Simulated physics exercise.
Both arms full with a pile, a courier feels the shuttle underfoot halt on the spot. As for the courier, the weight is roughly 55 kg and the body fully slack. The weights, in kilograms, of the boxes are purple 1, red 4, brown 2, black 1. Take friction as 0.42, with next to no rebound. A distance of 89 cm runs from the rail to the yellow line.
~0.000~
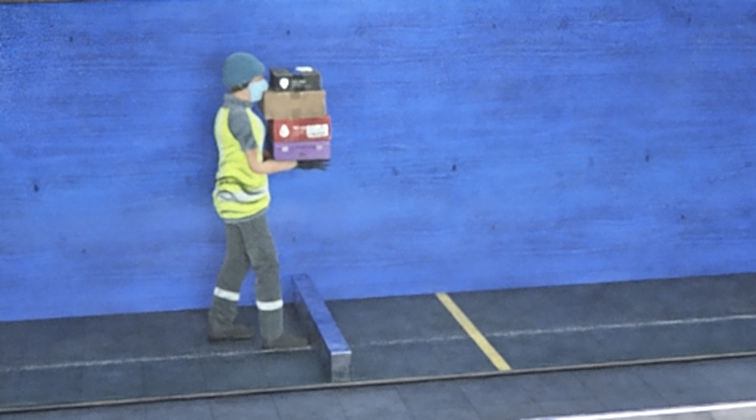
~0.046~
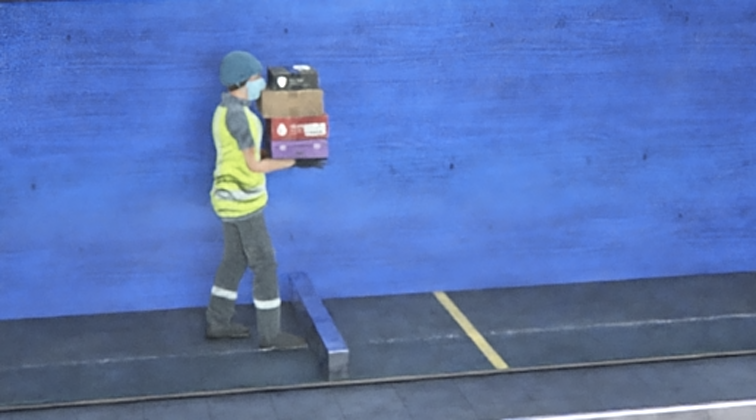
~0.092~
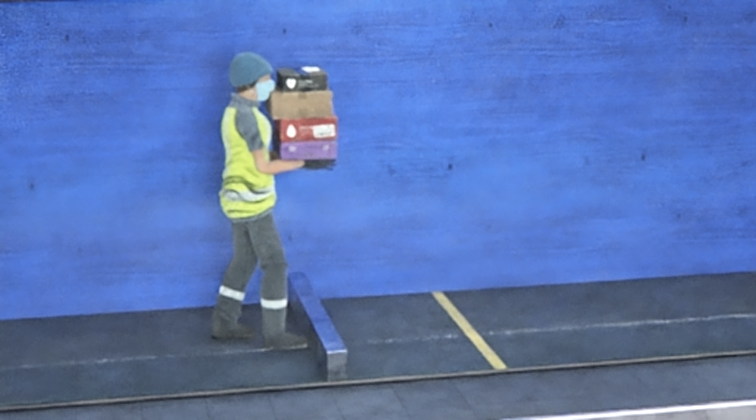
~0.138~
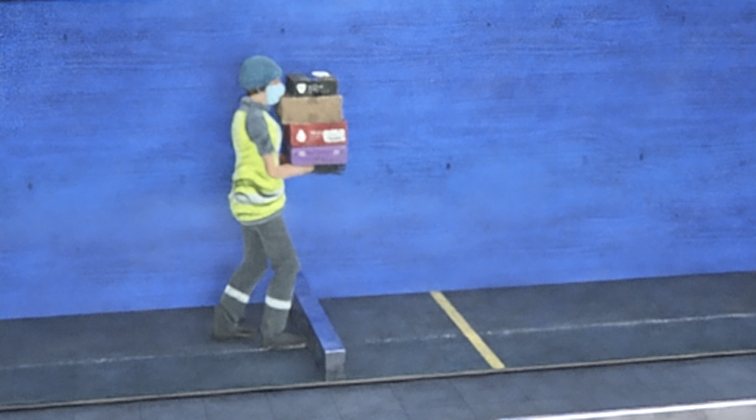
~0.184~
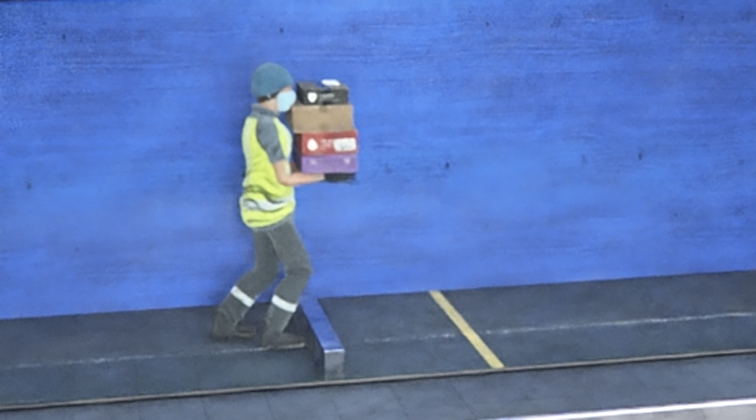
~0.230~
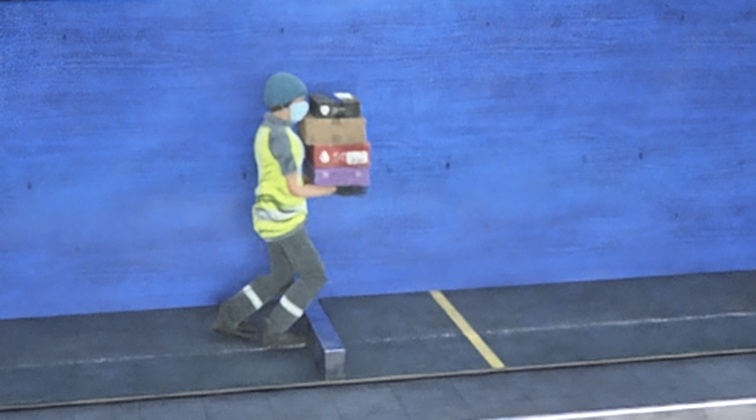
A courier in a teal beanie, face mask and yellow vest stands upright against a blue wall, both arms around four stacked boxes. After barely shifting at first, the courier leans to the right, knees bending and body lowering behind a low blue rail, the stack moving rightward and down too.
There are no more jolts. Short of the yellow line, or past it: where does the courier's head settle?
The courier's head settles past the yellow line.
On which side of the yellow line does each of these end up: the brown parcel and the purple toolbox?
Brown parcel crosses the line, purple toolbox stops before the line.
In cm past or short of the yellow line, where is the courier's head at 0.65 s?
It sits around 15 cm short of the mark.
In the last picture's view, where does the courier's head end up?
It ends up near pixel (514, 324) in the last picture.
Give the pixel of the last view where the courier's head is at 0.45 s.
Around (354, 158).
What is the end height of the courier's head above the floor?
About 10 cm up.
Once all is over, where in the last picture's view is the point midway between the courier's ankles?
Roughly at (314, 297).
After 0.45 s the courier's head is 60 cm short of the yellow line, near (354, 158) in the last picture's view; the red parcel 37 cm short of the yellow line, tilted 35°.
After 0.65 s the courier's head is 17 cm short of the yellow line, near (439, 239) in the last picture's view; the red parcel 4 cm short of the yellow line, tilted 15°.
After 0.95 s the courier's head is 19 cm past the yellow line, near (512, 310) in the last picture's view; the red parcel 7 cm past the yellow line, tilted 0°.
At rest, 2.9 s, purple toolbox stops short of the yellow line; red parcel crosses the yellow line; brown parcel crosses the yellow line; black parcel crosses the yellow line; courier's head crosses the yellow line.
